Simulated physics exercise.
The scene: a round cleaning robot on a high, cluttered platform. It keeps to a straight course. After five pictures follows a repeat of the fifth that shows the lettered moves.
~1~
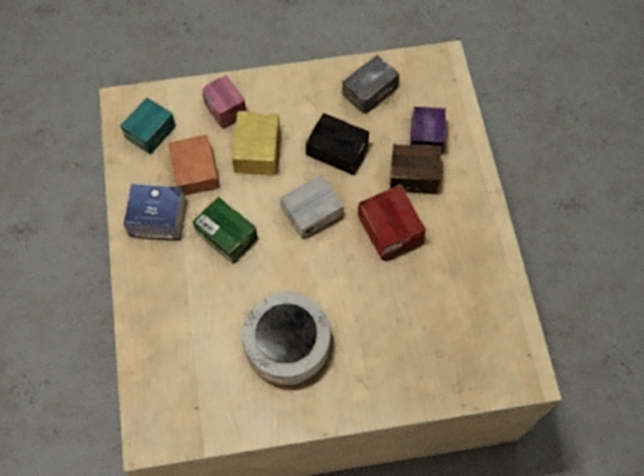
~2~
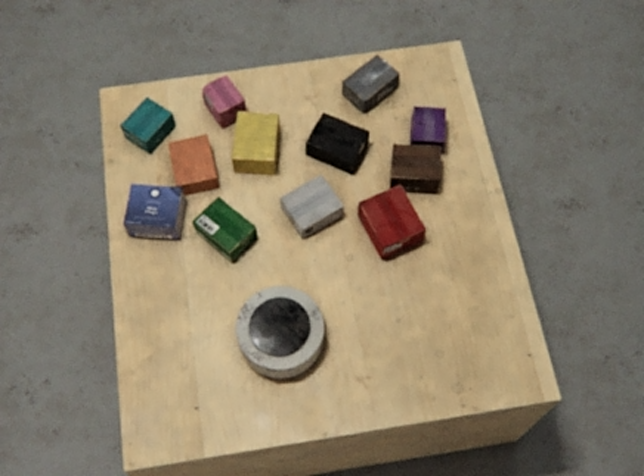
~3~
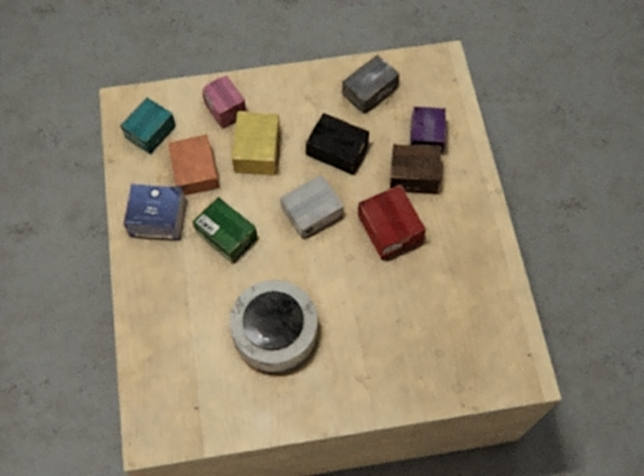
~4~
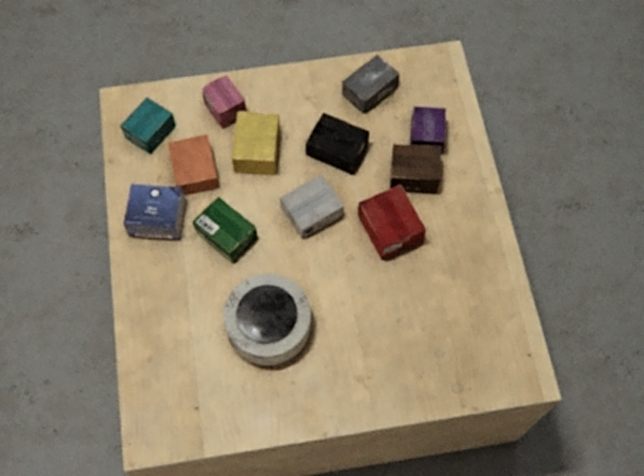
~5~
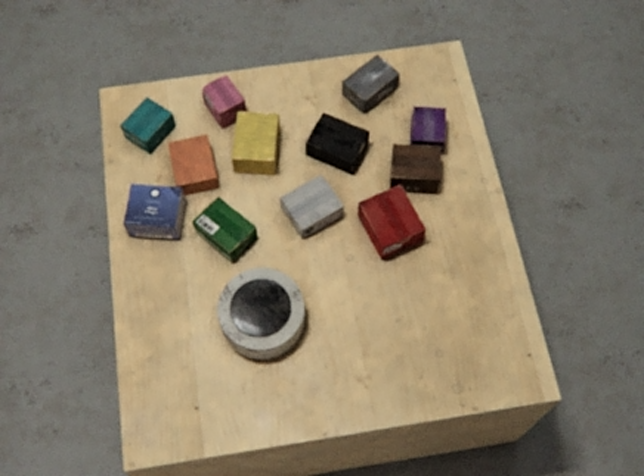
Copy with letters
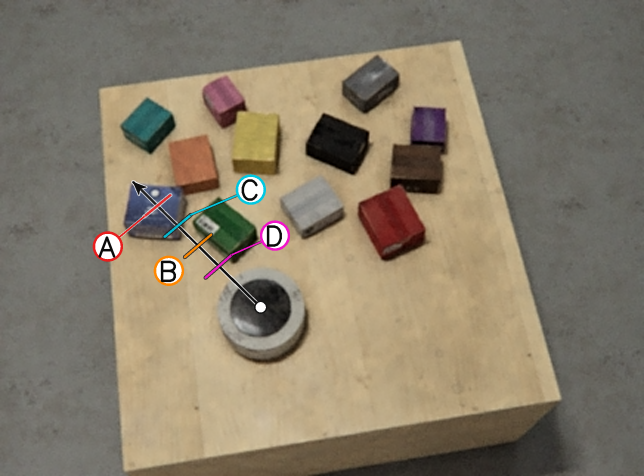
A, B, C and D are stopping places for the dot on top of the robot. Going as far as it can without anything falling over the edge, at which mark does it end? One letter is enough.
Up to mark A.
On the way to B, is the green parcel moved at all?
Yes.
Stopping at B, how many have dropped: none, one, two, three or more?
By then, none.
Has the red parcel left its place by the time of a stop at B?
No.
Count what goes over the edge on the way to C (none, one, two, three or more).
The count is none.
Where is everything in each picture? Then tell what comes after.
In the first picture, blue box (156, 212); purple parcel (428, 130); pink parcel (224, 102).
In the second picture, robot (280, 332); turquoise box (148, 126).
In the third picture, robot (274, 325); grey parcel (370, 84).
In the fourth picture, robot (268, 319); orange crate (194, 165).
In the fifth picture, robot (262, 313); yellow crate (257, 143); red parcel (391, 222); black box (338, 143).
On the copy, A at (157, 206); B at (198, 245); C at (177, 226); D at (219, 266); the arrow from (261, 307) to (133, 182); the white dot at (261, 307).
On A. First, robot (223, 275); green parcel (220, 212); pink parcel (224, 102).
Then, robot (186, 239); blue box (136, 193); orange crate (193, 141).
Finally, robot (160, 213); blue box (112, 169); orange crate (193, 139); nothing has fallen.
By contrast, B is safe but short; C is safe but short; D is safe but short.
